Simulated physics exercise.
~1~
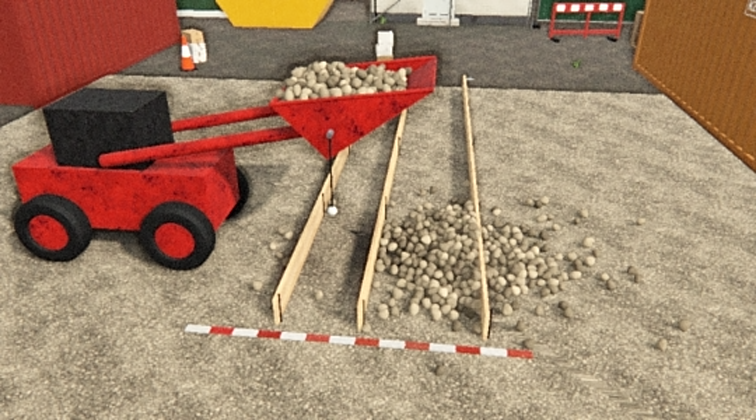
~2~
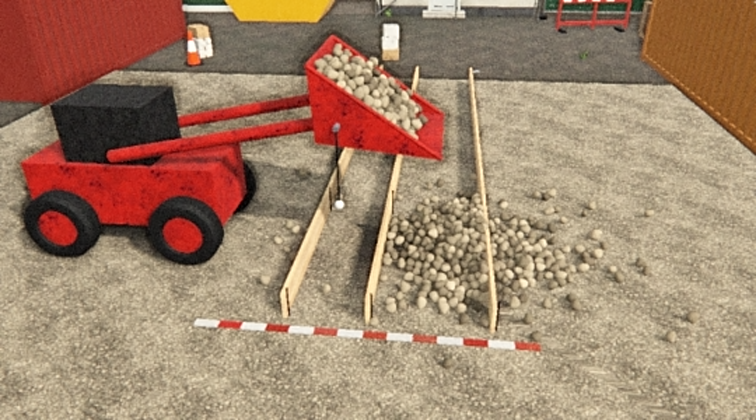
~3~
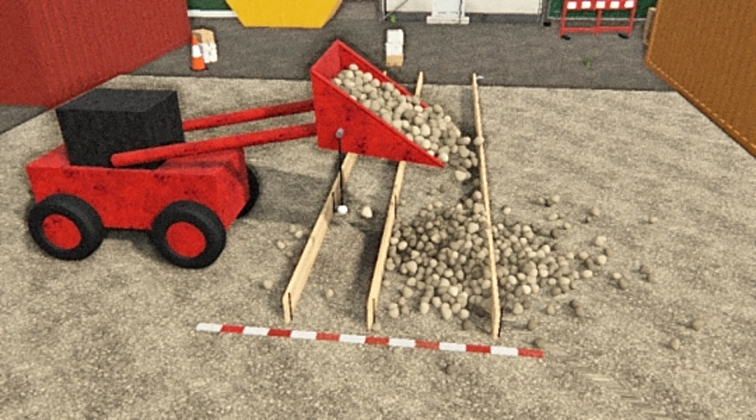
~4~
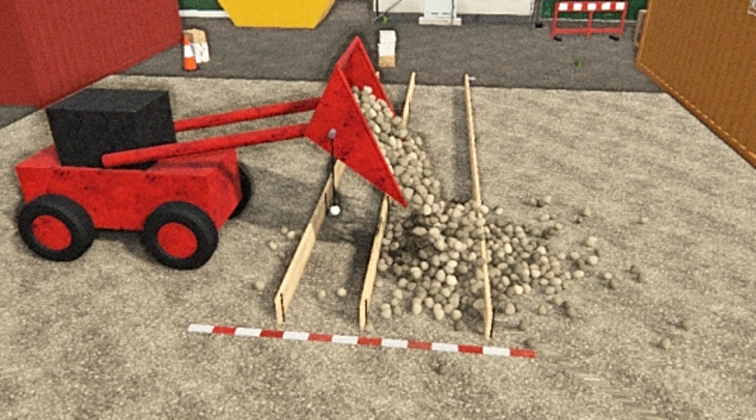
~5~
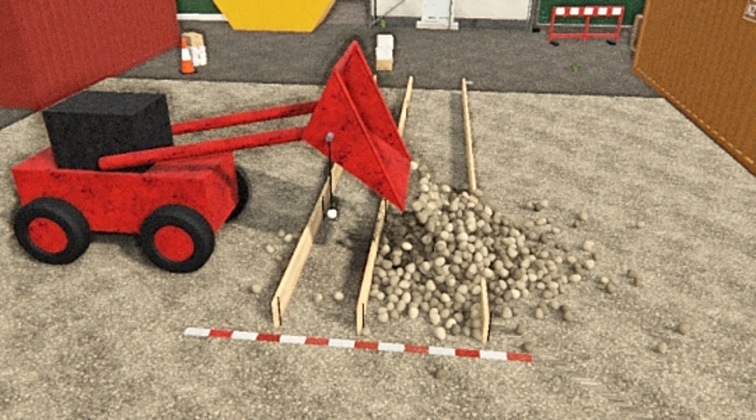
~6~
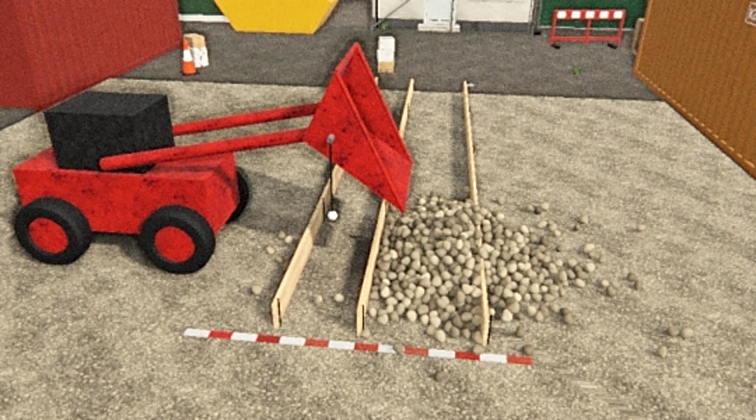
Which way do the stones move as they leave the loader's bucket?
The stones move to the right, spilling off the bucket's lower edge onto the pile.
